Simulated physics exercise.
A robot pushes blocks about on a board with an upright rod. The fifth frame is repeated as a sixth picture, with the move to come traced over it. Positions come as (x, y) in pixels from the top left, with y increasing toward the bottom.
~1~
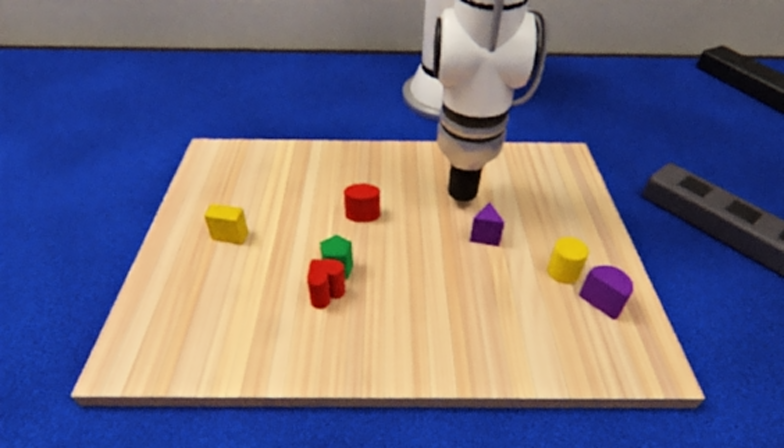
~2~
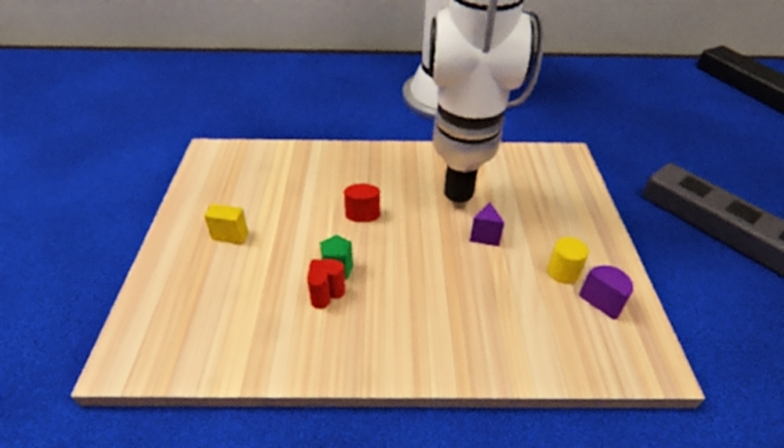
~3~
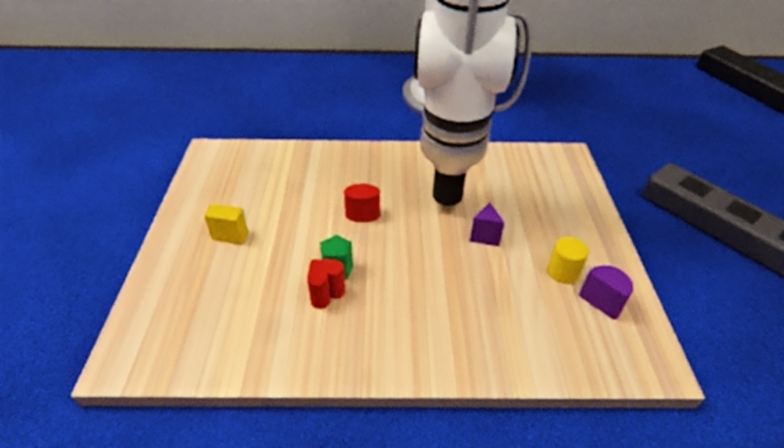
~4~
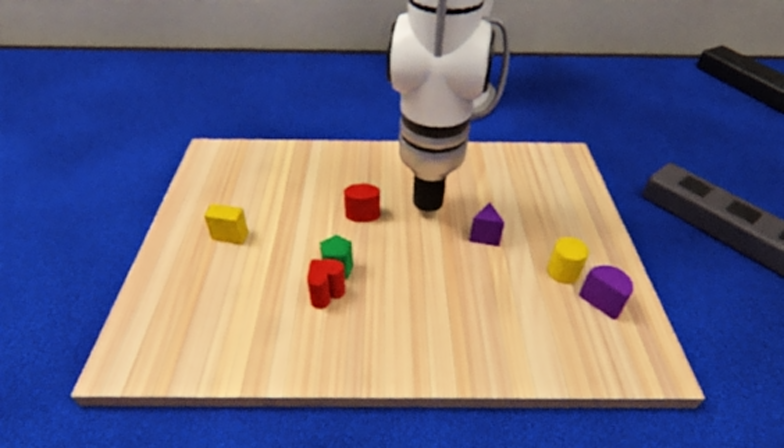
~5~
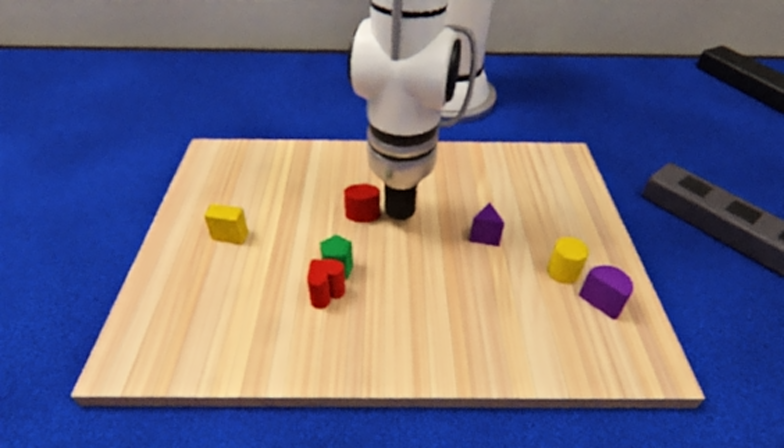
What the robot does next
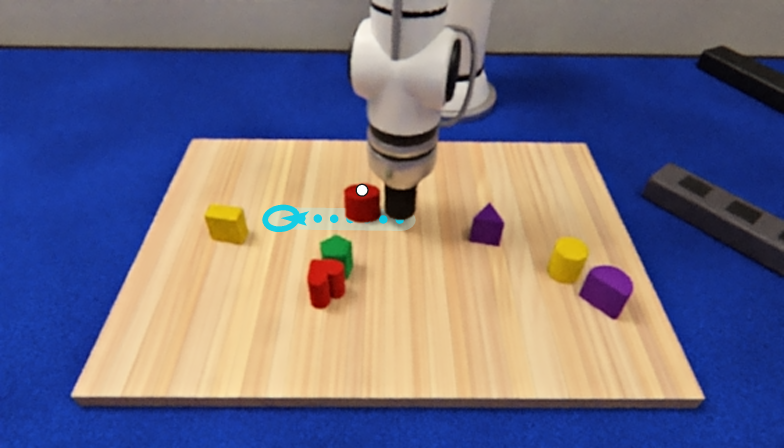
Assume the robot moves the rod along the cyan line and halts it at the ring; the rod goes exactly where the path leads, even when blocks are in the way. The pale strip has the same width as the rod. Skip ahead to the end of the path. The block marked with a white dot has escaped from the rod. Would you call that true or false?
The statement is true.
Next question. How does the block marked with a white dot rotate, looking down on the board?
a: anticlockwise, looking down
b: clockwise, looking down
The correct letter is b.
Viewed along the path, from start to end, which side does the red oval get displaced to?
It's set to shift right.
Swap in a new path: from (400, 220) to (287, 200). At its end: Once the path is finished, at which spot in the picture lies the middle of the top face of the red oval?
The centre of its top will be at (256, 186).
Drawn move, straight from (400, 220) to (281, 218); the dot is on the red oval.
What follows on the original path. One third of the way, rod (359, 210); red oval (327, 187), turned 15° clockwise.
Two thirds of the way, rod (320, 209); red oval (293, 180), turned 50° clockwise.
At the end, rod (280, 209); yellow oblong still; red oval (273, 174), turned 120° clockwise.
